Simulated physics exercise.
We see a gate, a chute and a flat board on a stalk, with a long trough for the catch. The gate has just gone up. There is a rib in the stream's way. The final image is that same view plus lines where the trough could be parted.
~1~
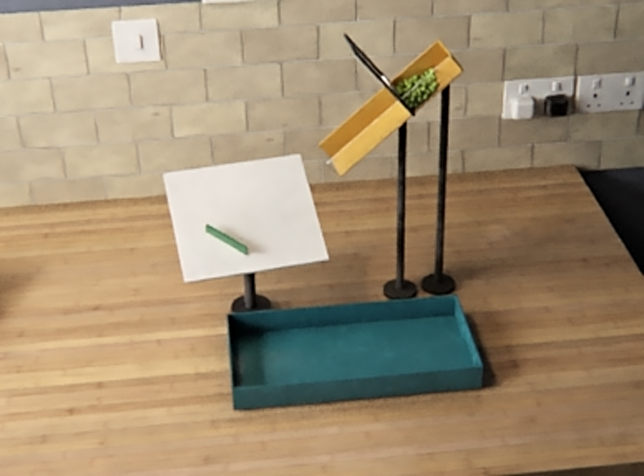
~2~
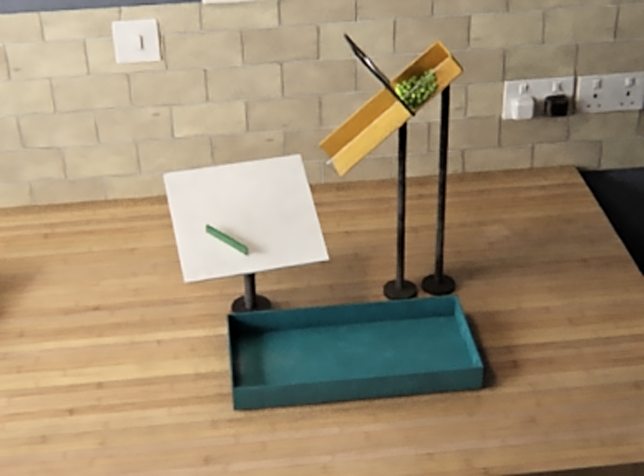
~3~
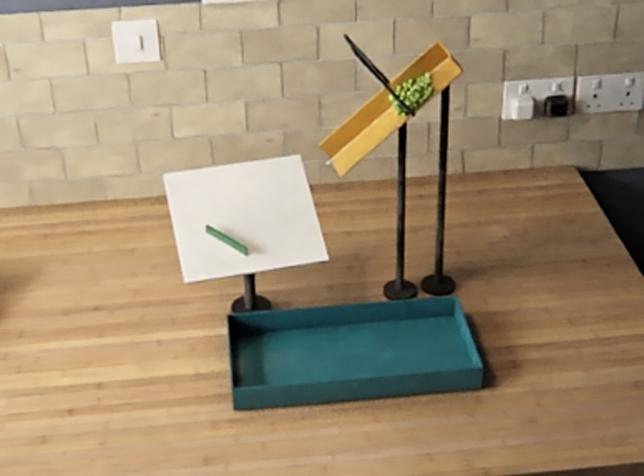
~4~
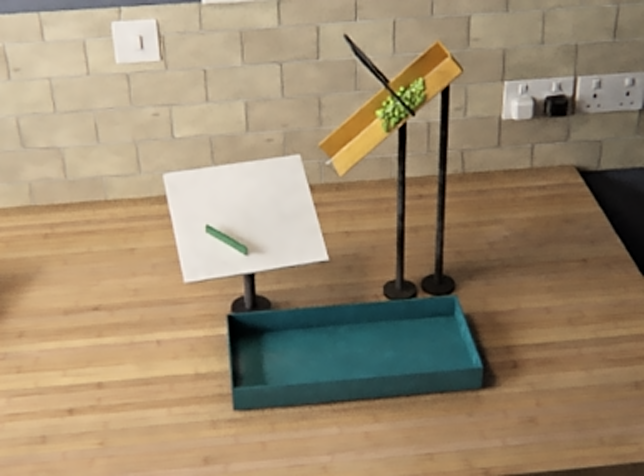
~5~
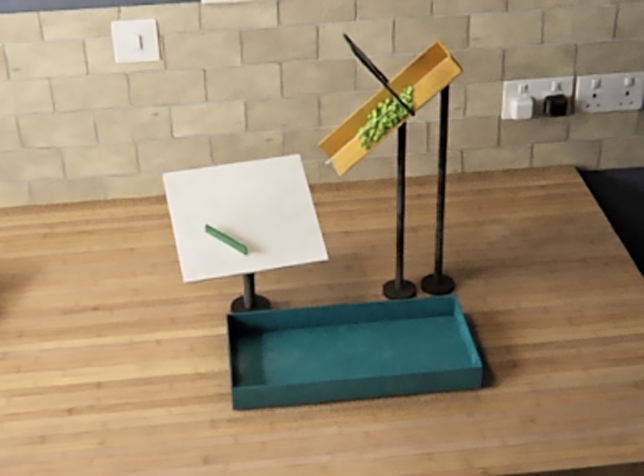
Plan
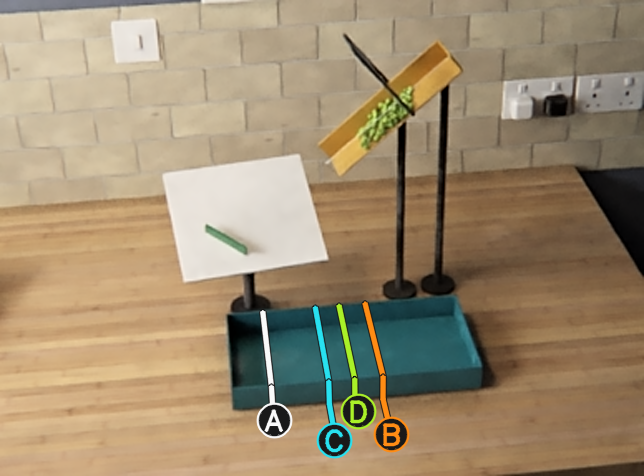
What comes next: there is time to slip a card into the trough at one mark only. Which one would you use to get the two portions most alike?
I would pick line A.
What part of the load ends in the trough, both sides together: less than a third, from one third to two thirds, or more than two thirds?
It is more than two thirds.
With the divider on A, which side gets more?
Right.
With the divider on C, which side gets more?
Left.
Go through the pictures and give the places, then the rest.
In the first frame, load behind the gate (415, 88), dried peas; lip of the chute (336, 168), sloping fairly steeply.
In the second frame, middle of the board (245, 216), tilted gently; middle of its low edge (258, 271); of its high edge (233, 164).
In the third frame, front corners of the trough (232, 389) and (482, 367), empty; front of the load (398, 112).
In the fourth frame, middle of the load (400, 103); its front (386, 130), roughly a third of the way to the lip; rib from (206, 225) to (247, 248).
In the fifth frame, middle of the load (389, 115); its front (363, 145), roughly two thirds of the way to the lip.
On the marked copy, line A crosses the front rim at (271, 385); line B crosses the front rim at (382, 375); line C crosses the front rim at (328, 380); line D crosses the front rim at (354, 378).
Choosing A, of what is caught, roughly a third on the left of the divider, roughly two thirds on the right.
Choosing B, of what is caught, every piece on the left of the divider, not one piece on the right.
Choosing C, of what is caught, almost all on the left of the divider, just a few on the right.
Choosing D, of what is caught, almost all on the left of the divider, just a few on the right.
